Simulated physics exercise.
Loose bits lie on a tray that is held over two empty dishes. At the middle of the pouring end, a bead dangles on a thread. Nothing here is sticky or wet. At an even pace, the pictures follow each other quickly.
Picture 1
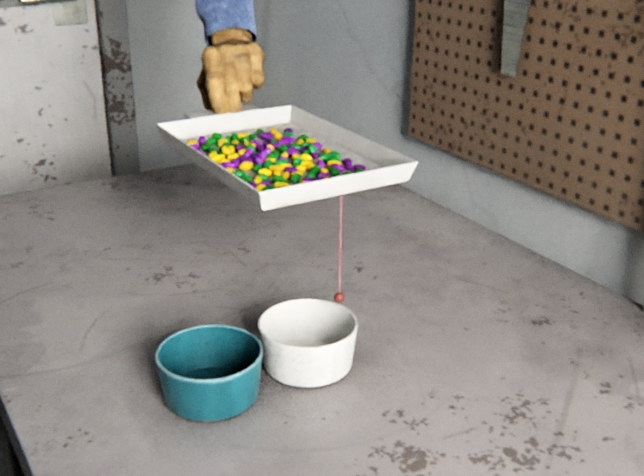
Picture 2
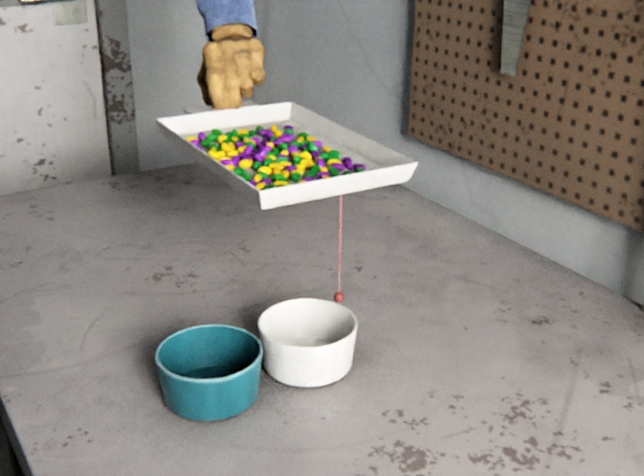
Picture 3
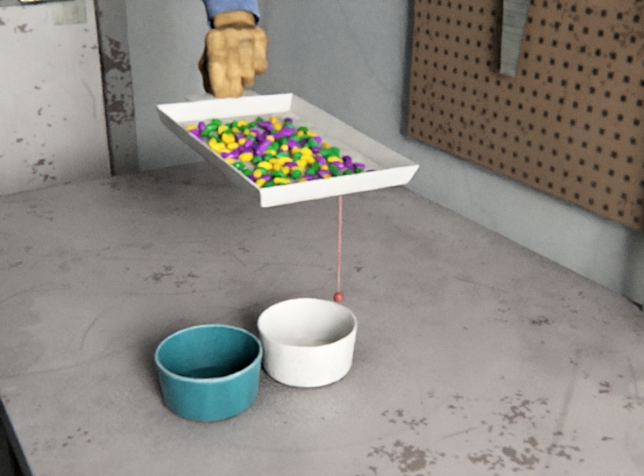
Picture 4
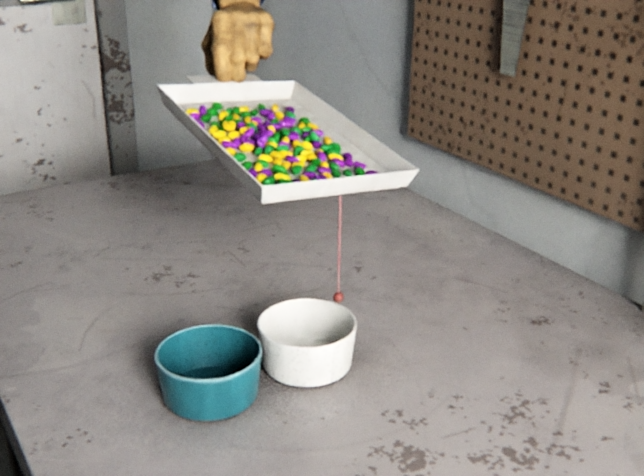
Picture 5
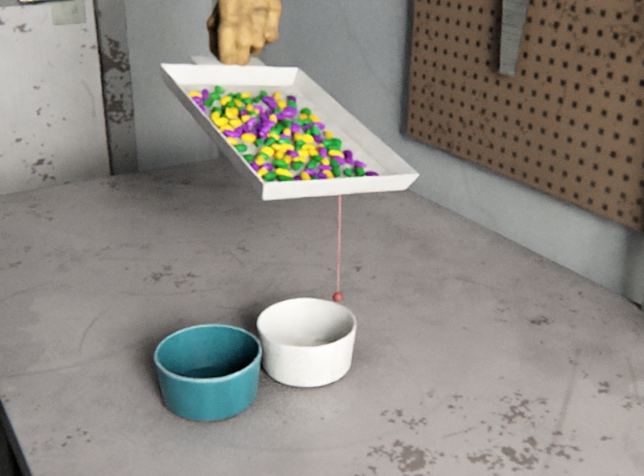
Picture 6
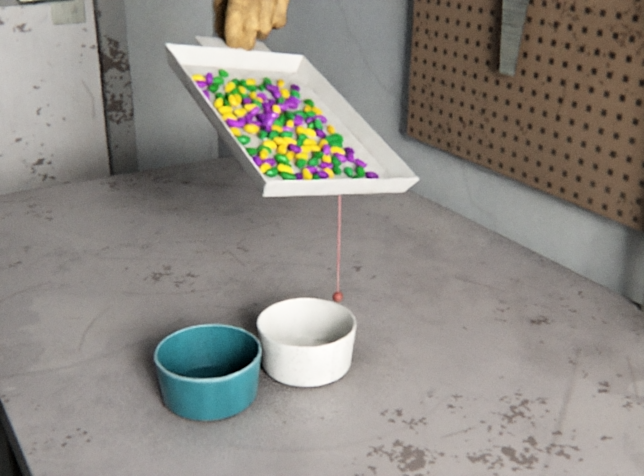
On a scuffed grey worktop, a gloved hand raising the back of a white tray of colourful jelly beans above two bowls.
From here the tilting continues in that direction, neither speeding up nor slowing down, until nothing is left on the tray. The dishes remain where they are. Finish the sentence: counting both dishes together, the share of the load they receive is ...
The share is smaller than half.
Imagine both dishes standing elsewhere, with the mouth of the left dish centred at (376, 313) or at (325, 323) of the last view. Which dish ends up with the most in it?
So: The one further left first, and the one further right second.
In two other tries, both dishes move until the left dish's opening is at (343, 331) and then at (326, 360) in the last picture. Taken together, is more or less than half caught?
For the two places in order: A majority share, a minority share.
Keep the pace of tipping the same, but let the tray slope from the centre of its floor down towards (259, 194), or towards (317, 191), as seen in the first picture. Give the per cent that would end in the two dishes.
It comes to about 80 per cent the first time and about 20 per cent the second.
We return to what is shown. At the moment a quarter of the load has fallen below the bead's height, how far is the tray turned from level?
That happens at around 95°.
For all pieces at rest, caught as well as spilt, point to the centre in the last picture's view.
I'd say the middle ends up at about (423, 343).
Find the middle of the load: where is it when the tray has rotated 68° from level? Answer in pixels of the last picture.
(364, 150).
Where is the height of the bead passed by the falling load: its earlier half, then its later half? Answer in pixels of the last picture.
Points: About (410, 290), then about (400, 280).
Just after the last frame, tray tipped steeply; almost all on the tray; just a few in the air.
A moment on, tray tipped past a quarter turn; about a tenth on the tray; roughly two thirds outside both; roughly a quarter in the air.
Further on, tray tipped past a quarter turn; just a few in the right dish; almost all outside both.
When it is over, tray tipped past a quarter turn; not one in the left dish; just a few in the right dish; almost all outside both.
